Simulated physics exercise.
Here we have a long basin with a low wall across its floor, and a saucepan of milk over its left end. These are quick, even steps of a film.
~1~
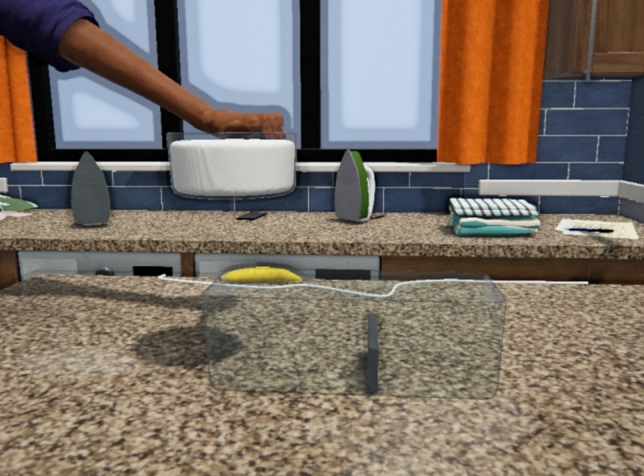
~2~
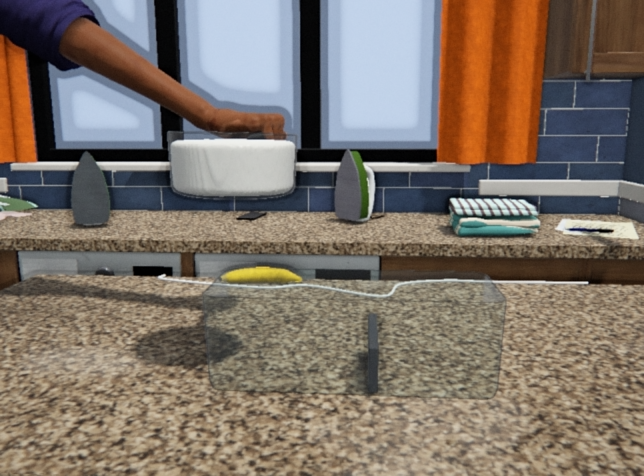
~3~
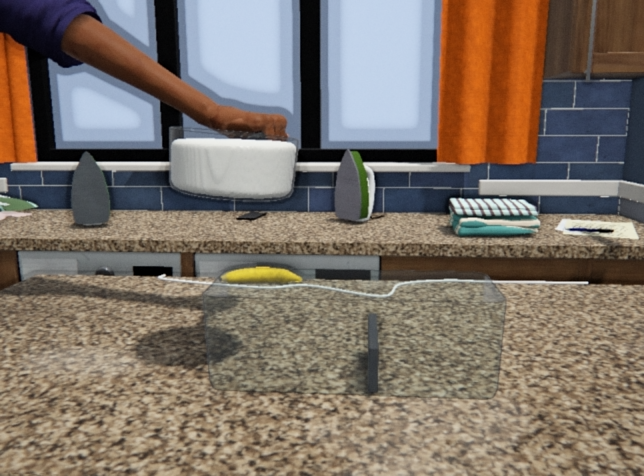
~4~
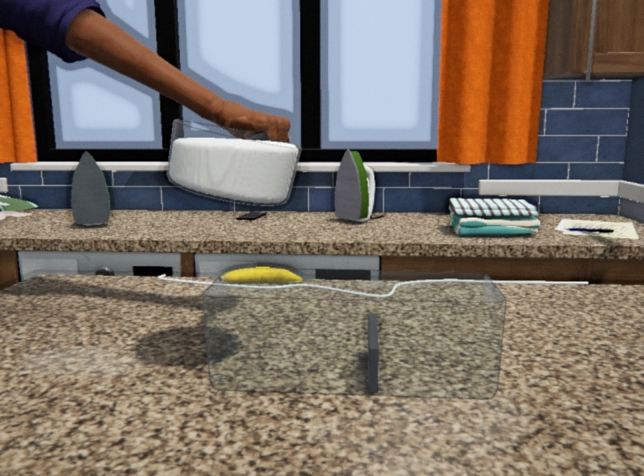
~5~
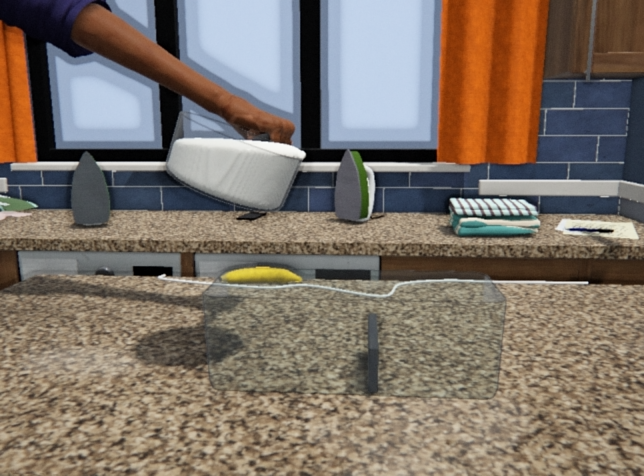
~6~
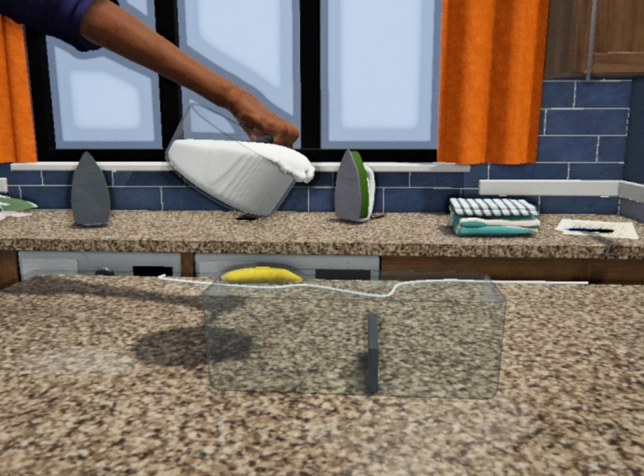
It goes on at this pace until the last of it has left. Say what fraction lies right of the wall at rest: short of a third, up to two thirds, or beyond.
It comes to not even a third.
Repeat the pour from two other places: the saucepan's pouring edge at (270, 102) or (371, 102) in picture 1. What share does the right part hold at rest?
Near 5 % and 75 %.
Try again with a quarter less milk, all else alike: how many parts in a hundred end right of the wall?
About 5 per cent.
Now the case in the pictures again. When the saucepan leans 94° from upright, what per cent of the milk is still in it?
It comes to 20 per cent or so.
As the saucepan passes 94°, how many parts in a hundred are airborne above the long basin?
Near 45 %.
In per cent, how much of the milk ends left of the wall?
Close to 75 per cent.
A moment on, the saucepan is tipped on its side and 20 per cent is still to pour, 31 is left of the wall and 5 right of it.
Next, the saucepan is tipped right over and 3 per cent is still to pour, 74 is left of the wall and 7 right of it.
Then the saucepan is tipped right over and 0 per cent is still to pour, 78 is left of the wall and 10 right of it.
Later the saucepan is tipped right over and 0 per cent is still to pour, 78 is left of the wall and 11 right of it.
In the end 77 per cent lies left of the wall, 11 right of it and 11 outside.
